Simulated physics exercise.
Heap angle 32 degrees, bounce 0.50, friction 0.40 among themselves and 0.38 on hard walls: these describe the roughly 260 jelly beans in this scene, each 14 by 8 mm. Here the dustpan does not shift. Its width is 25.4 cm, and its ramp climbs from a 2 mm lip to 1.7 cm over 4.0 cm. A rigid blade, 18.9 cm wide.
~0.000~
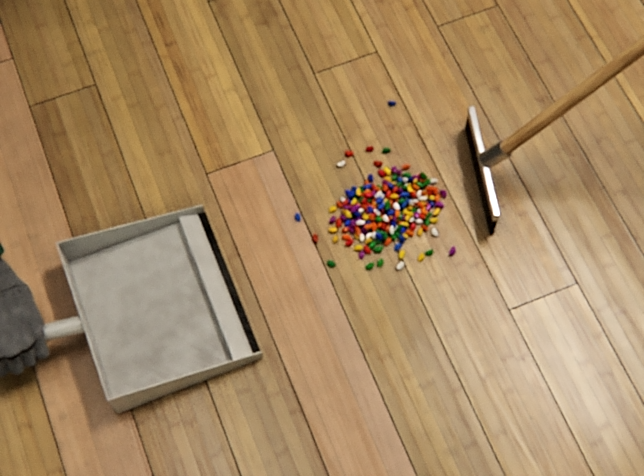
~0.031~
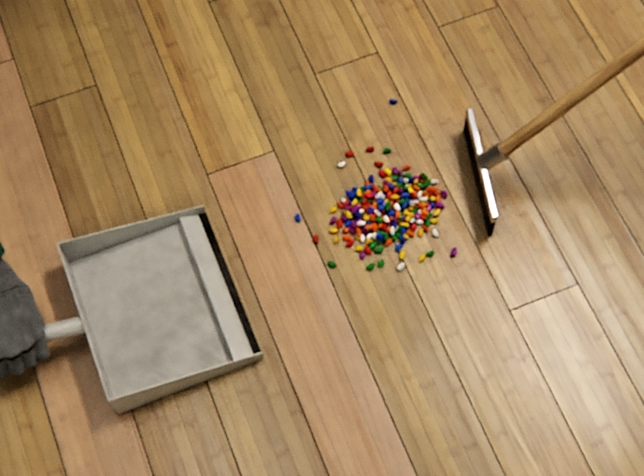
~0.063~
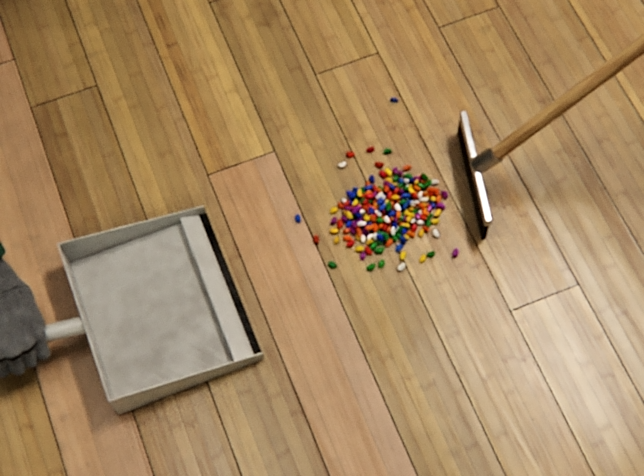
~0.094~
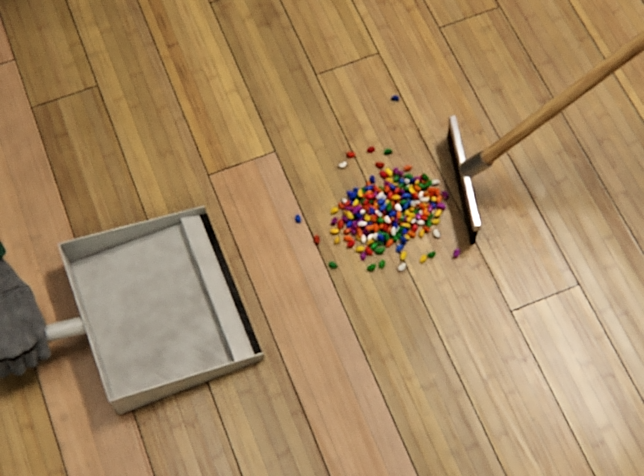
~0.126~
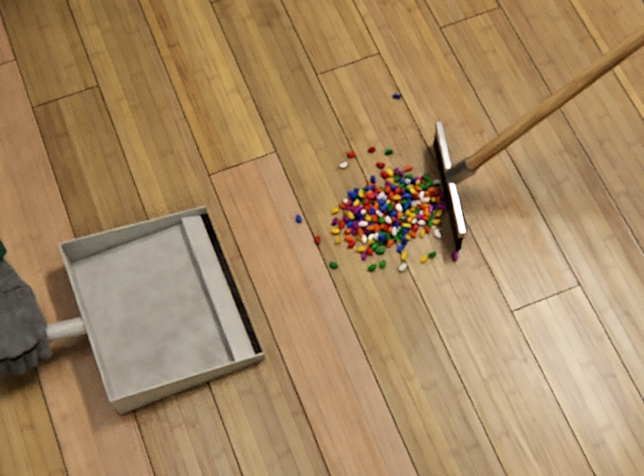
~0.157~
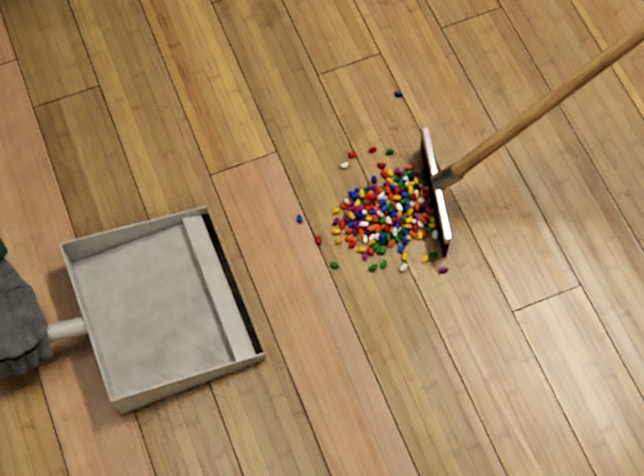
The clip opens on a scattered heap of colourful jelly beans on a wooden floor, with a gloved hand holding a grey dustpan at left and a wooden-handled blade at right. The blade slides left to the heap, then pushes its right edge slightly inward while the dustpan stays still.
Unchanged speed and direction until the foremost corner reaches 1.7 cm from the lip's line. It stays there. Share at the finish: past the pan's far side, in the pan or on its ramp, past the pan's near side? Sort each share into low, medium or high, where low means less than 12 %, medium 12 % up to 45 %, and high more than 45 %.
Shares - far side: Medium, pan: Medium, near side: Low.
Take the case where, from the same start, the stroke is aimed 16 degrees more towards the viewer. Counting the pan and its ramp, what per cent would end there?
Under that change, roughly 5 in a hundred.
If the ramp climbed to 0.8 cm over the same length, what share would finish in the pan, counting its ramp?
Close to 35 per cent then.
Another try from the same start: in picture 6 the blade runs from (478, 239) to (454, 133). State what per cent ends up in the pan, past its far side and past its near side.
The pan gets 0, the far side 0 and the near side 5.
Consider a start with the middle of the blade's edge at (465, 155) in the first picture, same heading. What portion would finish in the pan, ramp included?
I'd estimate about 25 per cent.
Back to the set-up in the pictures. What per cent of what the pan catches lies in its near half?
I'd put it at around 40 per cent.
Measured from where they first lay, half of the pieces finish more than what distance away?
Around 26 centimetres.
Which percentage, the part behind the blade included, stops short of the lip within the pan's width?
That works out near 50 percent.
Then, at 0.34 s, middle of the blade 18 cm from the lip; 0 % over the lip, far side 5 %, near side 0 %.
Then, at 0.47 s, middle of the blade 8 cm from the lip; 0 % over the lip, far side 15 %, near side 0 %.
Then, at 0.72 s, middle of the blade 4 cm from the lip; 30 % over the lip, far side 20 %, near side 0 %.
At rest (1.9 s), far side 20 %, pan 30 %, near side 0 %, in front of the lip or behind the blade 50 %.
